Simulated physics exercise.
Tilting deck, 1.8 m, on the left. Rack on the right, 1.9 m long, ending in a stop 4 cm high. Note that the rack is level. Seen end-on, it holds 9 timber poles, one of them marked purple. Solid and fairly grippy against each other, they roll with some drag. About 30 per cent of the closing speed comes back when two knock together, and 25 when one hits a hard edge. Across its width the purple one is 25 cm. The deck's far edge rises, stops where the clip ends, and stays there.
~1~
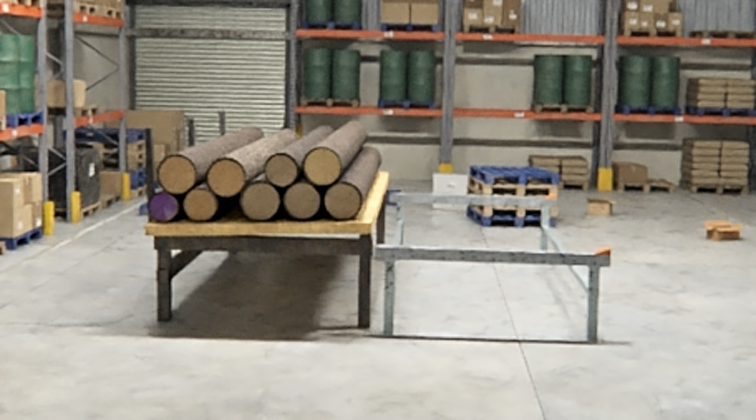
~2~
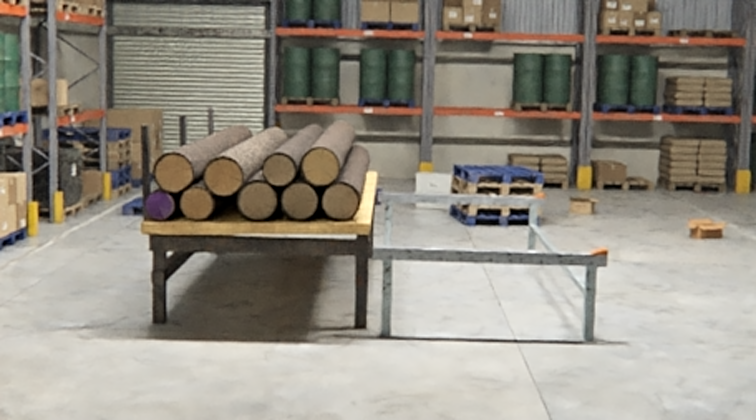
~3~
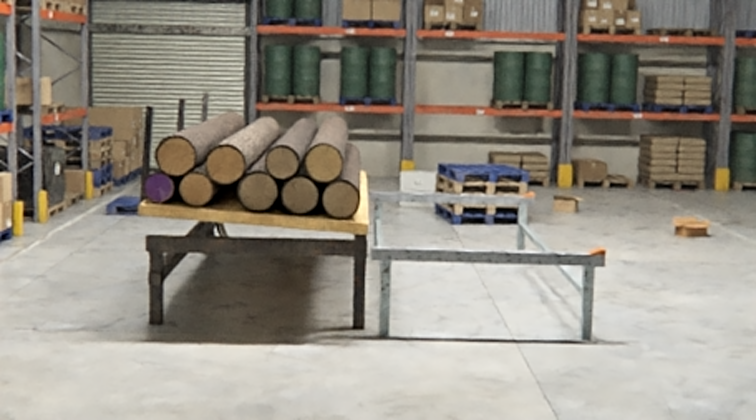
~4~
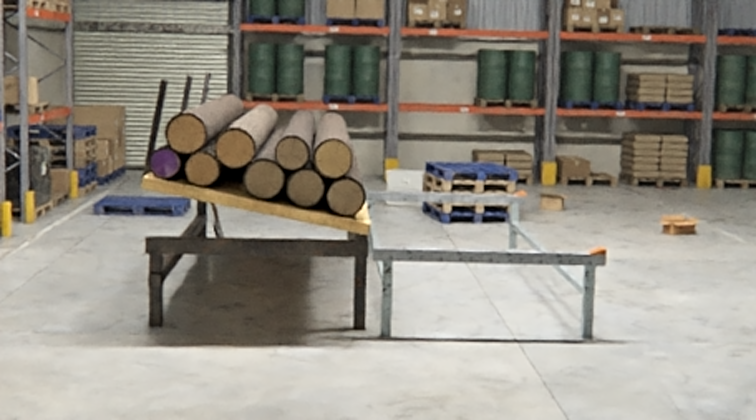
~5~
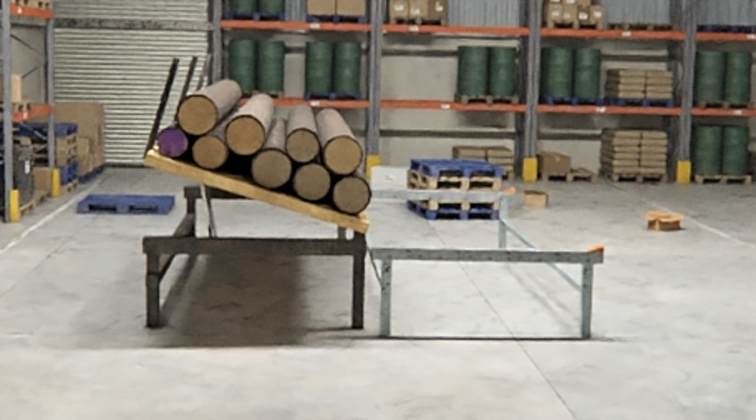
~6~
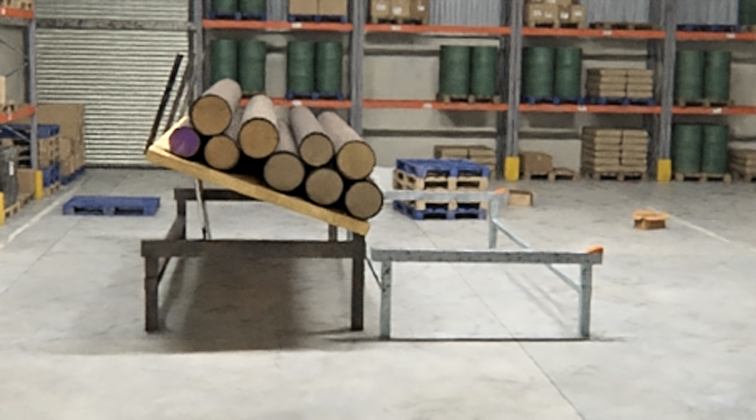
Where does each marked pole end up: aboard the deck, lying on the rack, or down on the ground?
The purple pole is left lying on the rack.
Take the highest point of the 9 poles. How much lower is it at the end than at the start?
Some 20 centimetres.
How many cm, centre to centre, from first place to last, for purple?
Purple ends up 180 from where it began.
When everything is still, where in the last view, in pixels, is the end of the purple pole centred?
You'll find it at roughly (384, 234) in the final picture.
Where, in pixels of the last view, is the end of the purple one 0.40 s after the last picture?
I'd point to somewhere near (232, 159).
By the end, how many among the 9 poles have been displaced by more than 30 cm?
9.
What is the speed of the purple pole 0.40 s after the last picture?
I'd put it near 1.5 m/s.
Another 0.4 s on from the last picture, purple is on the deck, 120 cm from the hinge, rolling right; 0 lost over the end.
Another 0.8 s on from the last picture, purple is on the deck, 70 cm from the hinge, rolling right; 0 lost over the end.
Another 1.3 s on from the last picture, purple is on the deck, 10 cm from the hinge, rolling right; 0 lost over the end.
Another 1.8 s on from the last picture, purple is up on others, 180 cm from the rack's far end; 2 lost over the end.
In the end (3.8 s after the last picture), purple is on the rack, 180 cm from the rack's far end; 3 lost over the end.
